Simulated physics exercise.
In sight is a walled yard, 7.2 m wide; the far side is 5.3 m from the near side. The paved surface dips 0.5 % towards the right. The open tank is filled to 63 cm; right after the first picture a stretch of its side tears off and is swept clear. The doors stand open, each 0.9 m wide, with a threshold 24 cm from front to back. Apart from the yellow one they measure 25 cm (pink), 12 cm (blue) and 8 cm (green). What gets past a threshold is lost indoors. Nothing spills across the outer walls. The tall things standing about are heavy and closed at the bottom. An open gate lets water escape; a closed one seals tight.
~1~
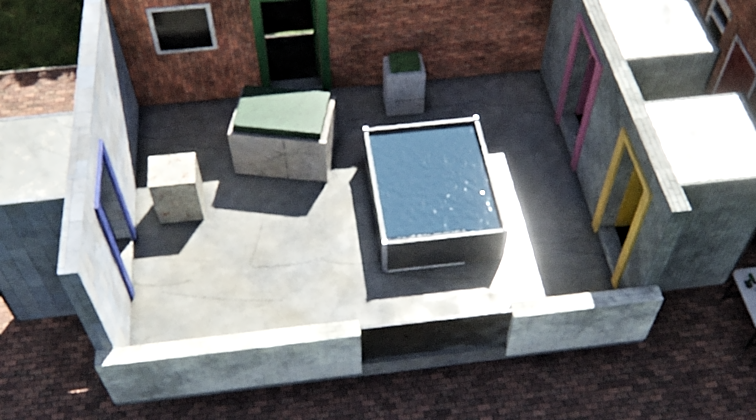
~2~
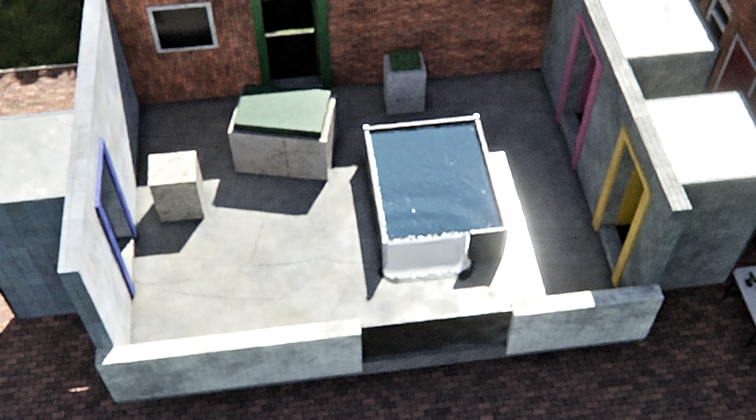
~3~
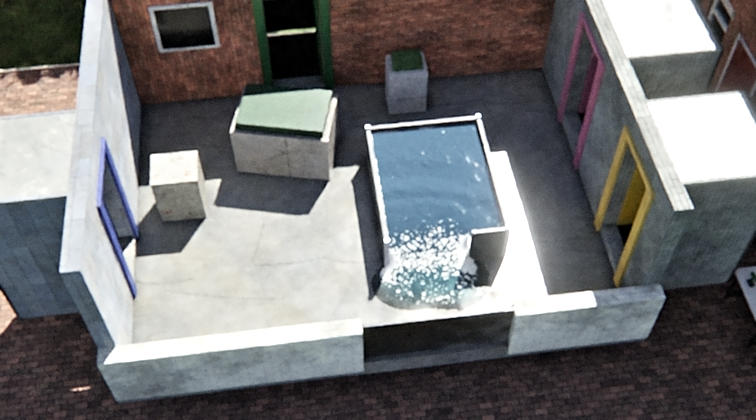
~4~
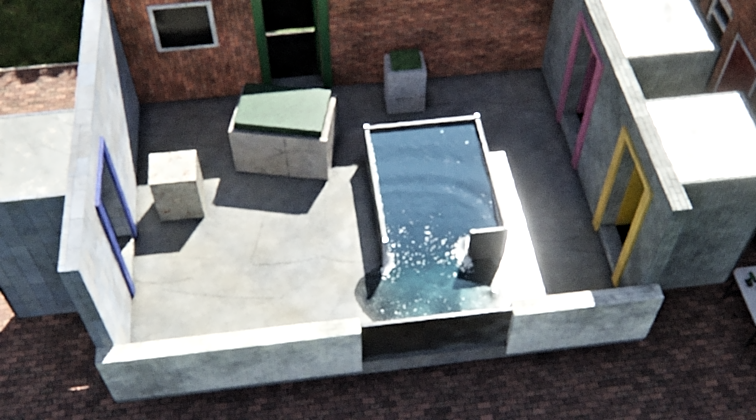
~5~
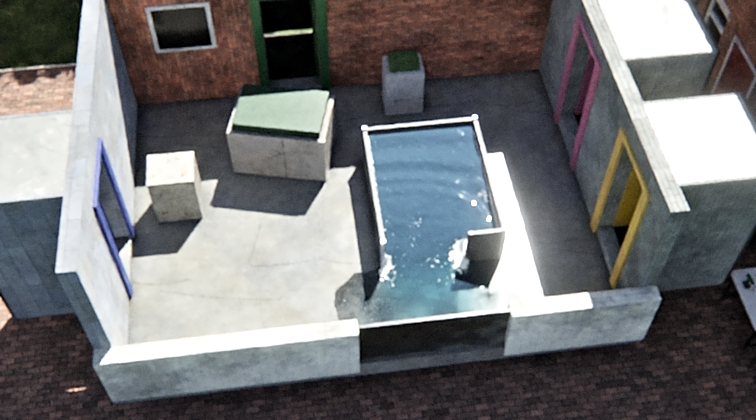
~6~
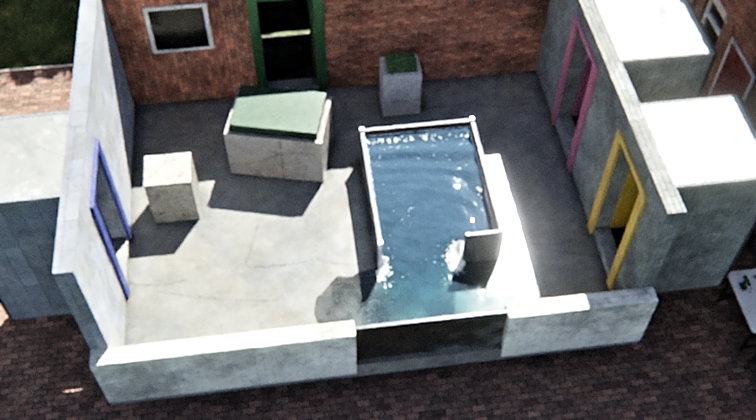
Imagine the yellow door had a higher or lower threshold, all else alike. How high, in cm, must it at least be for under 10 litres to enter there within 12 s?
It would have to be roughly 18 cm high.
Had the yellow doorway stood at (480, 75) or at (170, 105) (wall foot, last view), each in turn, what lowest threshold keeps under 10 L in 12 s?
About 11.5 and 10.0 cm.
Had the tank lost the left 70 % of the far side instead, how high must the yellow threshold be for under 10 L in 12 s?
Some 8.5 cm.
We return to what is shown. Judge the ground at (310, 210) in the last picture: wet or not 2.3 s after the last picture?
It is dry.
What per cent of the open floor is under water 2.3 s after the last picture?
Near 45 per cent is wet.
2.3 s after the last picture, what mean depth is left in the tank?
About 25 cm.
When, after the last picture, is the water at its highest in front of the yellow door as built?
Near 1.8 s.
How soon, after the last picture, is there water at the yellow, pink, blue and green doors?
Yellow 1.1 s, pink 2.0 s, blue 1.8 s, green 5.0 s.
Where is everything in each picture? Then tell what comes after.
In the first picture, still water, 63 cm deep, in the open tank at (433, 181); the yellow door at (619, 216) is dry.
In the second picture, water pours out at (427, 255) and has run 0.3 m, to (399, 280); about 5 cm deep outside, 63 cm at the back.
In the third picture, the gap is at (429, 256), the front 0.8 m out at (450, 305); the back of the open tank holds 63 cm.
In the fourth picture, the gap is at (427, 256), the front 1.3 m out at a hidden place; the back of the open tank holds 63 cm.
In the fifth picture, the gap is at (425, 257), the front 1.4 m out at a hidden place; the back of the open tank holds 62 cm.
In the sixth picture, water pours out at (422, 258) and has run 1.6 m, to a hidden place; about 8 cm deep outside, 55 cm at the back; 1.5 m in a straight line remain to the yellow door at (615, 218).
Then, 0.7 s after the last picture water covers 15 % of the floor, deepest (44 cm) near (430, 341); it has not reached the yellow door.
Then, 2.3 s after the last picture water covers 45 % of the floor, deepest (29 cm) near (612, 321); 21 cm at the yellow door, 8 litres in over its 16 cm threshold.
Then, 11.3 s after the last picture water covers 95 % of the floor, deepest (12 cm) near (543, 117); 6 cm at the yellow door, 18 litres in over its 16 cm threshold.
At the yellow door as built, the water peaked near 22 cm, 1.9 s after the last picture.
With a threshold of 16 cm, 18 litres would have come in within the 12 s; with 21.5 cm, 2 litres. So under 10 litres takes about 18 cm.
